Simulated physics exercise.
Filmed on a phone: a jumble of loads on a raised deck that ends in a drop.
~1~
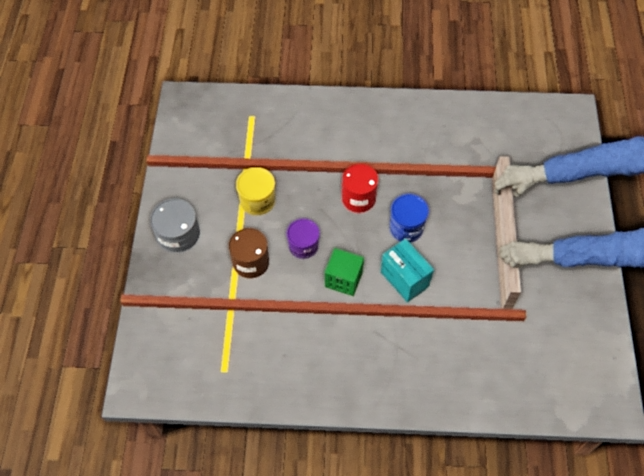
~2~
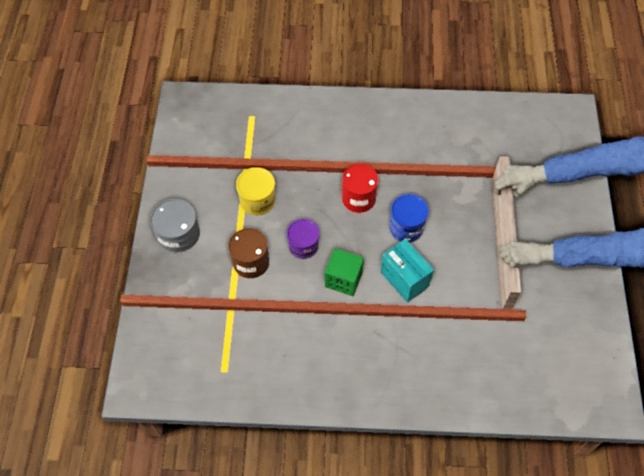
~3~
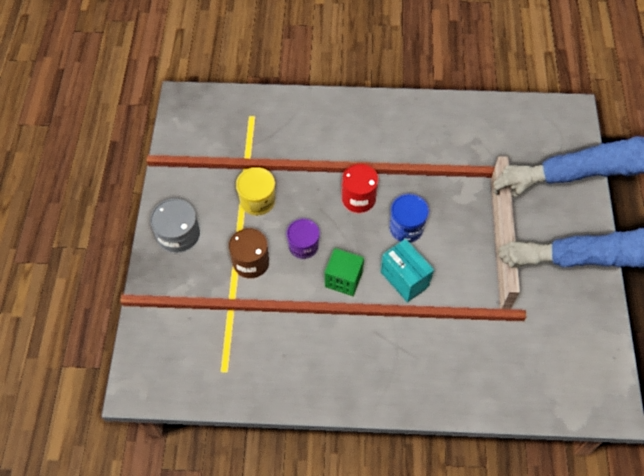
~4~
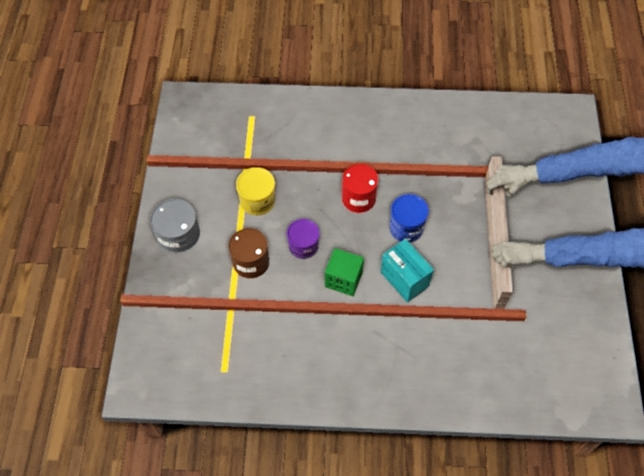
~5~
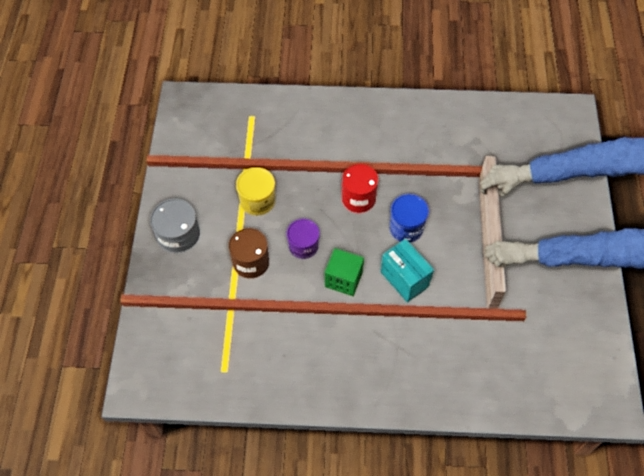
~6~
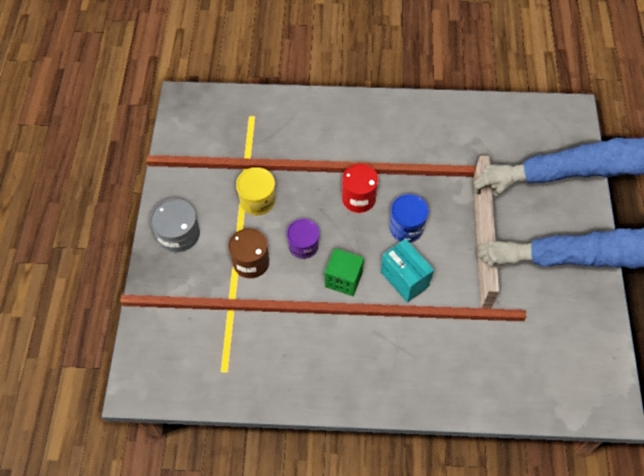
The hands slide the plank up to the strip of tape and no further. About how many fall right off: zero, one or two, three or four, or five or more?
The number that fall off is zero.
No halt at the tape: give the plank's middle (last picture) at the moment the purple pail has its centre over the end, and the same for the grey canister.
Its middle is around (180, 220) and around (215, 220).
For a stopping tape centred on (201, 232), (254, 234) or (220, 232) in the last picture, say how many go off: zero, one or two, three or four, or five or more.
Taking them in turn, one to two; none at all; none.
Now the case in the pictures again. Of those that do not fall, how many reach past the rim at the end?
That would be 0.
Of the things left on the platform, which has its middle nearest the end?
The grey canister.
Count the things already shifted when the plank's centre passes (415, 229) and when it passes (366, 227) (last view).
The counts are 2 and 4.
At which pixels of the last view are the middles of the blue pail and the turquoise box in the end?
Near (222, 214) and (220, 254).
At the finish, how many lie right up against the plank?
The number is 3.
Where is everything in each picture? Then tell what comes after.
Grey canister (176, 226); brown canister (250, 253); yellow pail (257, 192); plank (506, 232); tape (239, 233), in the first picture.
Brown canister (250, 254); blue pail (408, 219), in the second picture.
Yellow pail (257, 192); purple pail (303, 239), in the third picture.
Grey canister (176, 226); green crate (344, 273), in the fourth picture.
Brown canister (250, 254); red canister (360, 189), in the fifth picture.
Grey canister (176, 226); brown canister (250, 254); yellow pail (257, 192); plank (485, 231); tape (239, 233), in the sixth picture.
Soon after, none off yet; grey canister at rest near (176, 226); brown canister at rest near (250, 254); yellow pail at rest near (257, 192).
In the end, the number that fall off is zero.
